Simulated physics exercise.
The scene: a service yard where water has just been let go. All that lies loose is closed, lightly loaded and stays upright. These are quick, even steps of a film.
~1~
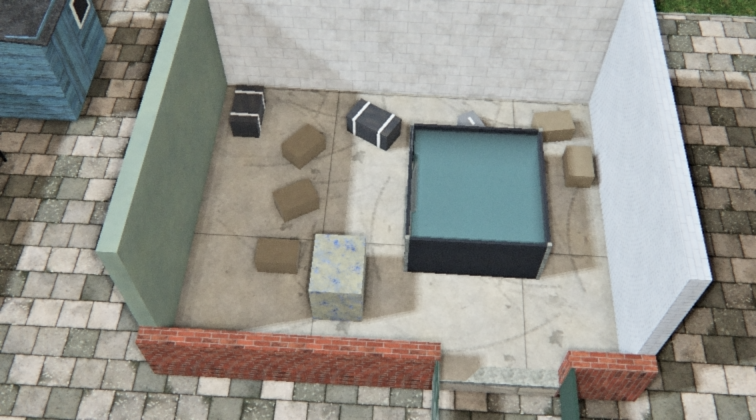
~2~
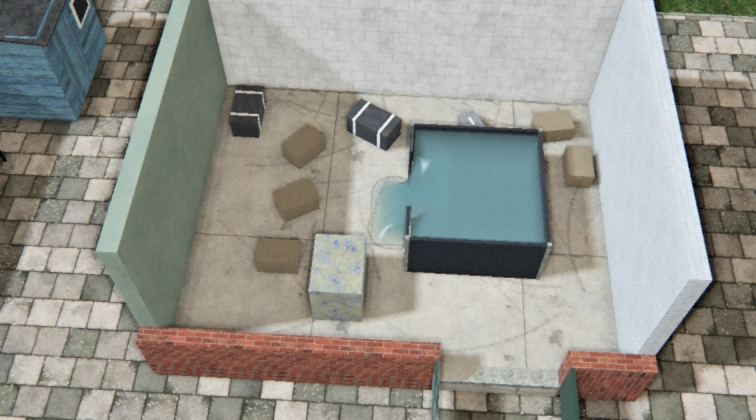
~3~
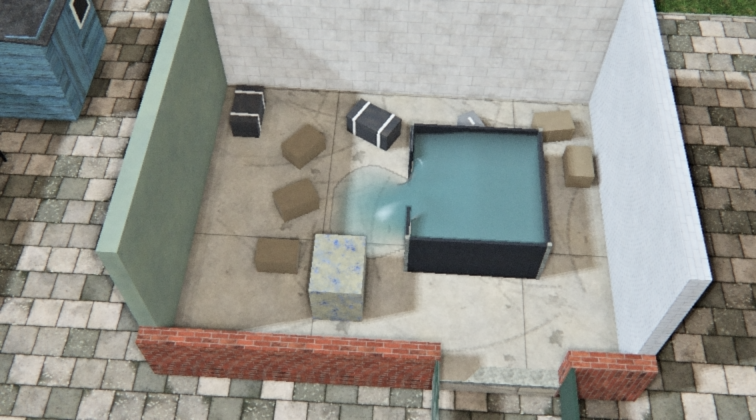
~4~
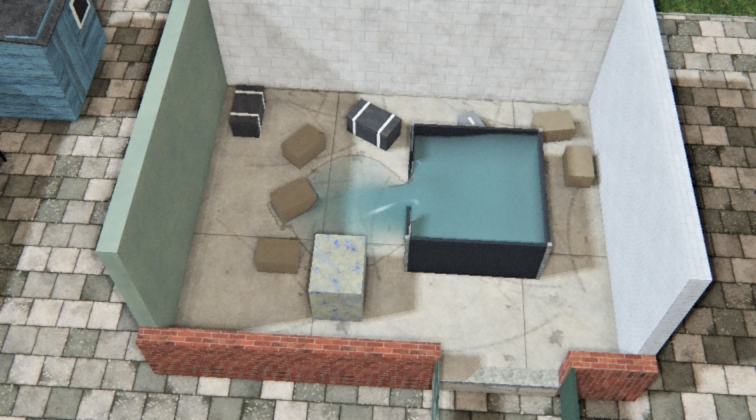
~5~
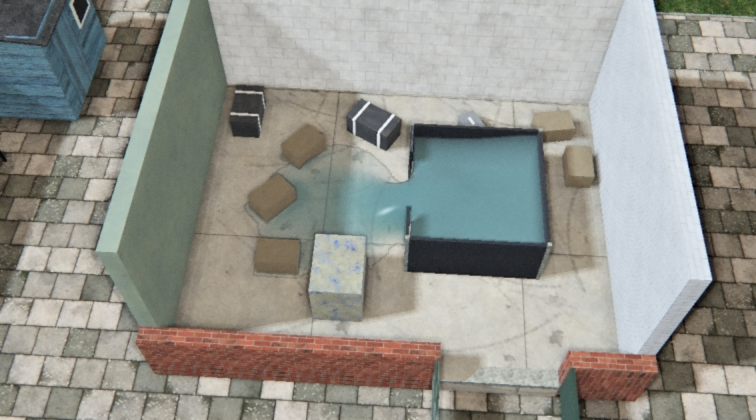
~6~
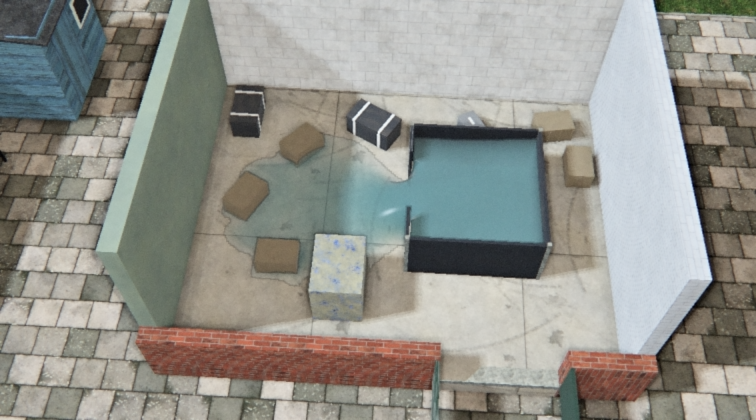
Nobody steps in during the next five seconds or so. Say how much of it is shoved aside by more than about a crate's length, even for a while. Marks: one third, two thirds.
It is from one to two thirds.
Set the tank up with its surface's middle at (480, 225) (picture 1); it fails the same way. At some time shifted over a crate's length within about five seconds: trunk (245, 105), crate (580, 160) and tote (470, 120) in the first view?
One after the other: Shifted that much, not that far, never so far.
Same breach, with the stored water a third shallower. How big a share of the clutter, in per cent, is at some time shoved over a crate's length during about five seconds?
Near 40 in a hundred.
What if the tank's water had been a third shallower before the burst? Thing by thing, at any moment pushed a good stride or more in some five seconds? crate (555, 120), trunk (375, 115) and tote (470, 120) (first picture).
One after the other: Short of that, less than that, never so far.
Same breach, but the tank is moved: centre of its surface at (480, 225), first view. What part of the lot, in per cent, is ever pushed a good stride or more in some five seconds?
Roughly 60 per cent.
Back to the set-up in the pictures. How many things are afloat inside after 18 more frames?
4 of them.
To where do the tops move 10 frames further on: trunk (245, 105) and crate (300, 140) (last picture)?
Close to (233, 78) and (271, 88).
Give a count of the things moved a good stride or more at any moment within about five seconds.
4 of them.
A moment on, 3 of 8 are well off their spots; 1 afloat.
Next, 3 of 8 are well off their spots; 4 afloat.
Later, 2 of 8 are well off their spots; 4 afloat.
In the end, 4 of 8 are well off their spots, and 4 have been at some point; 4 afloat.
